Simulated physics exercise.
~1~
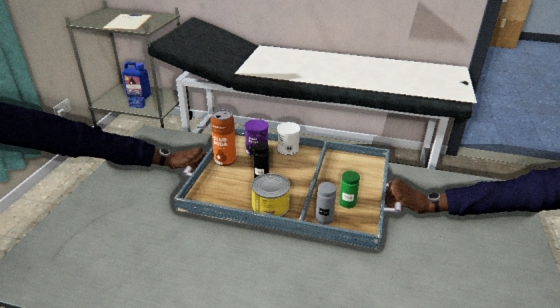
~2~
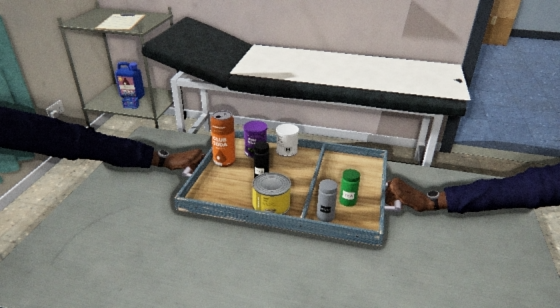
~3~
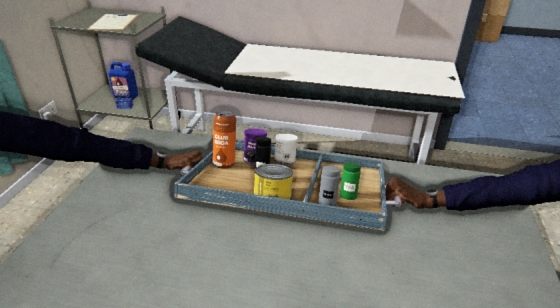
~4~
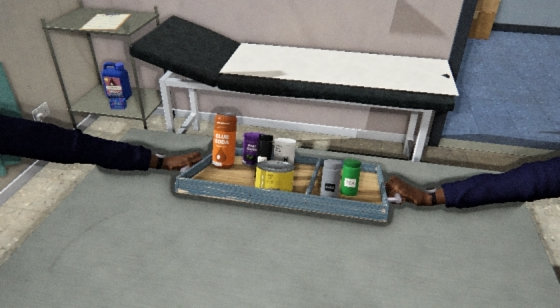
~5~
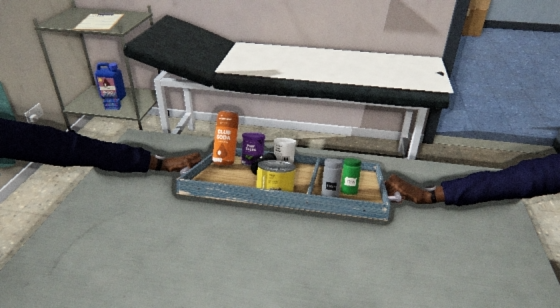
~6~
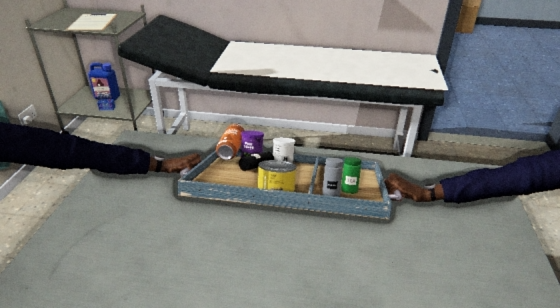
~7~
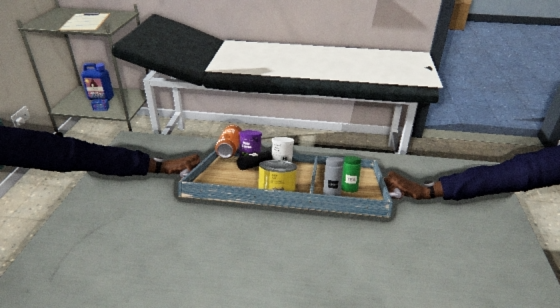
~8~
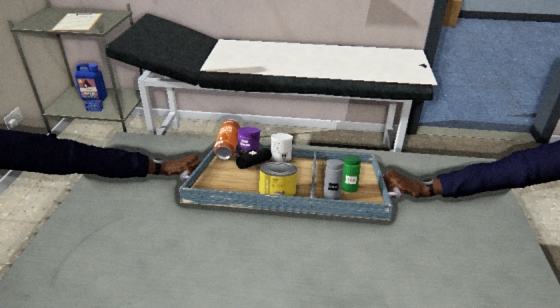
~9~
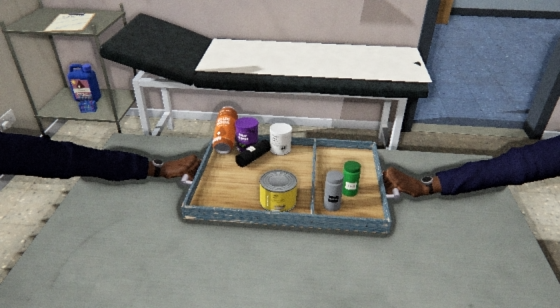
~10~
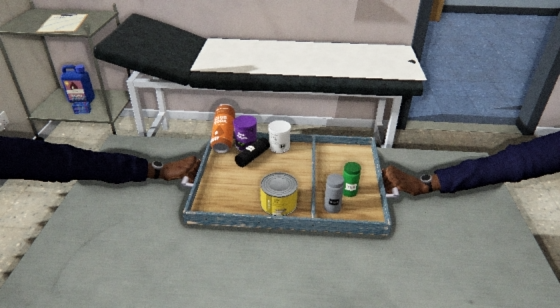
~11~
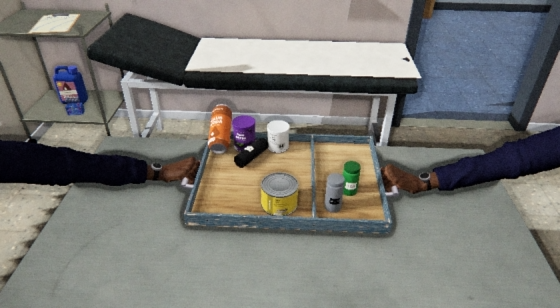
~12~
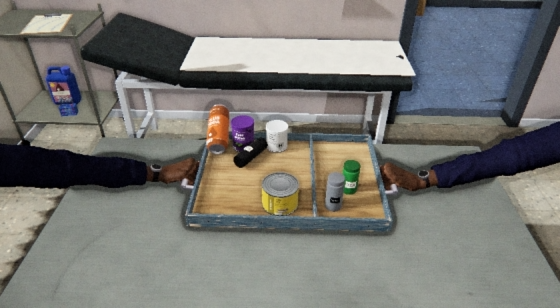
In a room with a padded black bench and a metal shelf holding a blue container, two dark-sleeved arms hold a wooden-based tray over a grey table, seen from slightly above. Orange, purple, white, black and yellow containers stand left of its divider, with grey and green shakers to the right. The hands tip the tray's far edge down, and the containers lean. The black shaker topples first, then the orange can falls over. The hands level the tray again as the view drifts slightly sideways. Finally, those two lie near the far-left corner, while the others remain upright.
